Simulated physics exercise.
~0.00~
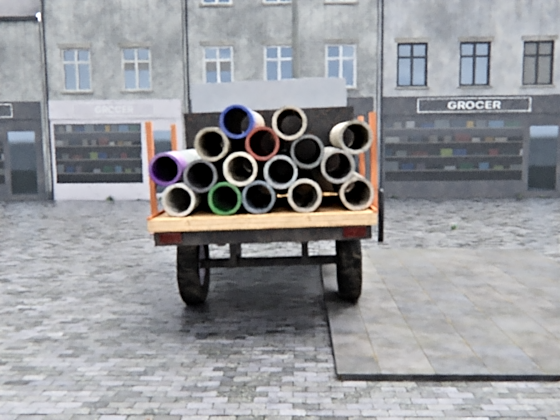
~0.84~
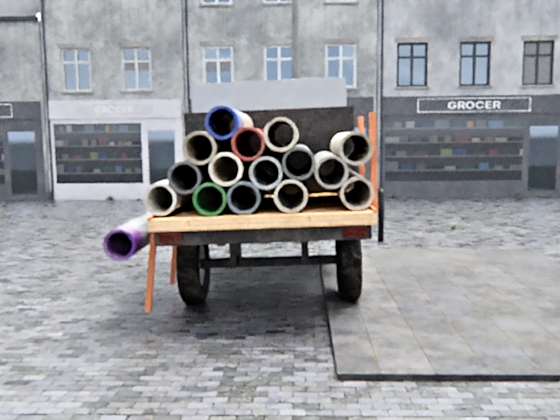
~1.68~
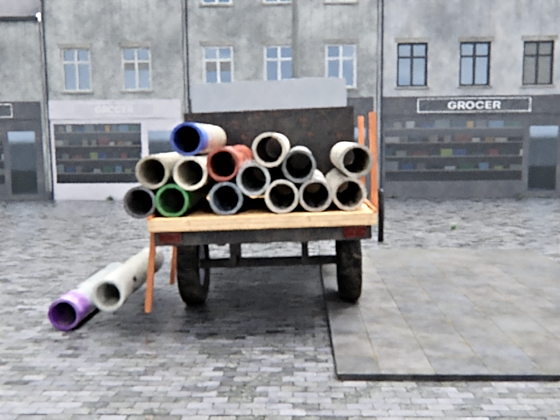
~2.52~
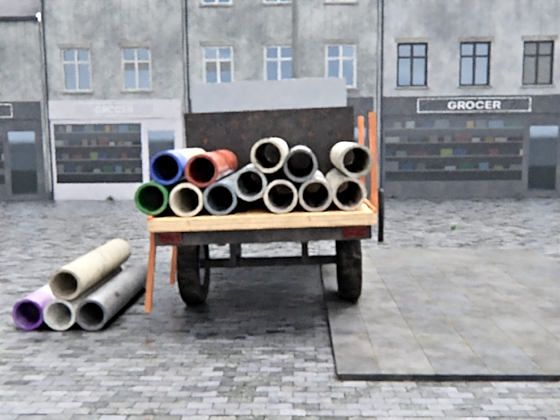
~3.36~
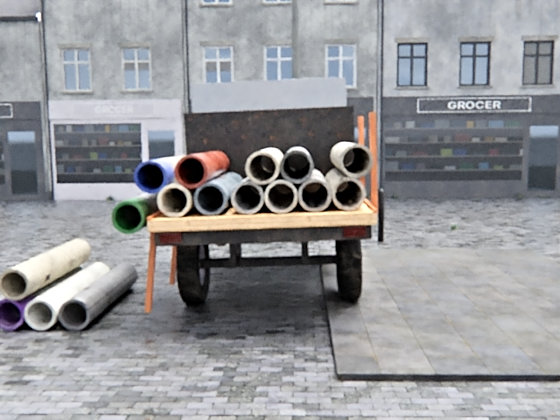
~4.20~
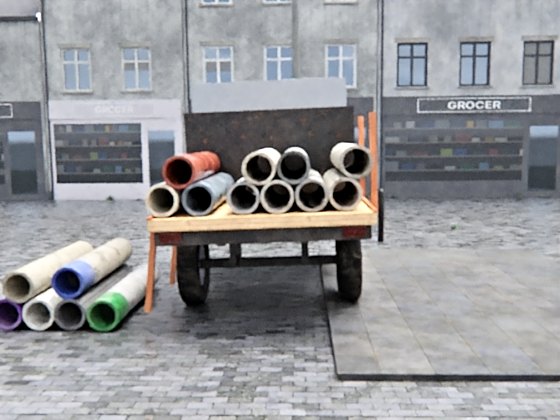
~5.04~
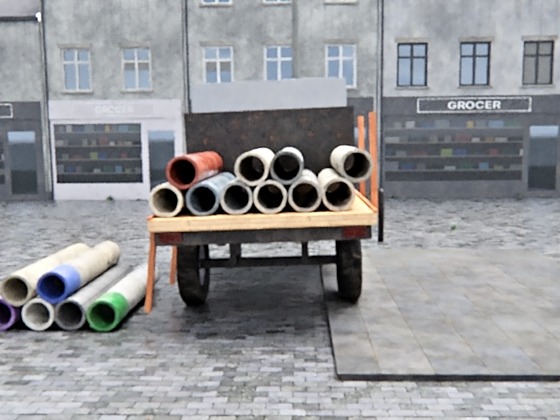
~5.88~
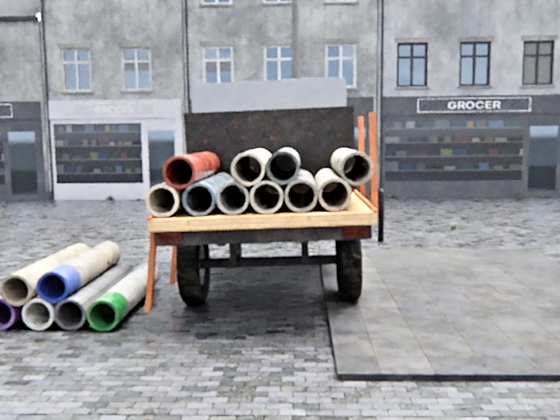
A stack of thick concrete pipes, with blue, purple, green and red ones among the grey, sits on a flatbed lorry seen from behind in a cobbled square before grey buildings and a grocer's shop. The orange posts on the left edge swing down, and the purple pipe drops off that side first. Grey pipes follow it to the ground while the rest of the load shifts left. The blue and green pipes then roll off the same edge. Six pipes end heaped on the cobbles at left, blue resting on top, while the red one stays aboard with the remaining greys.
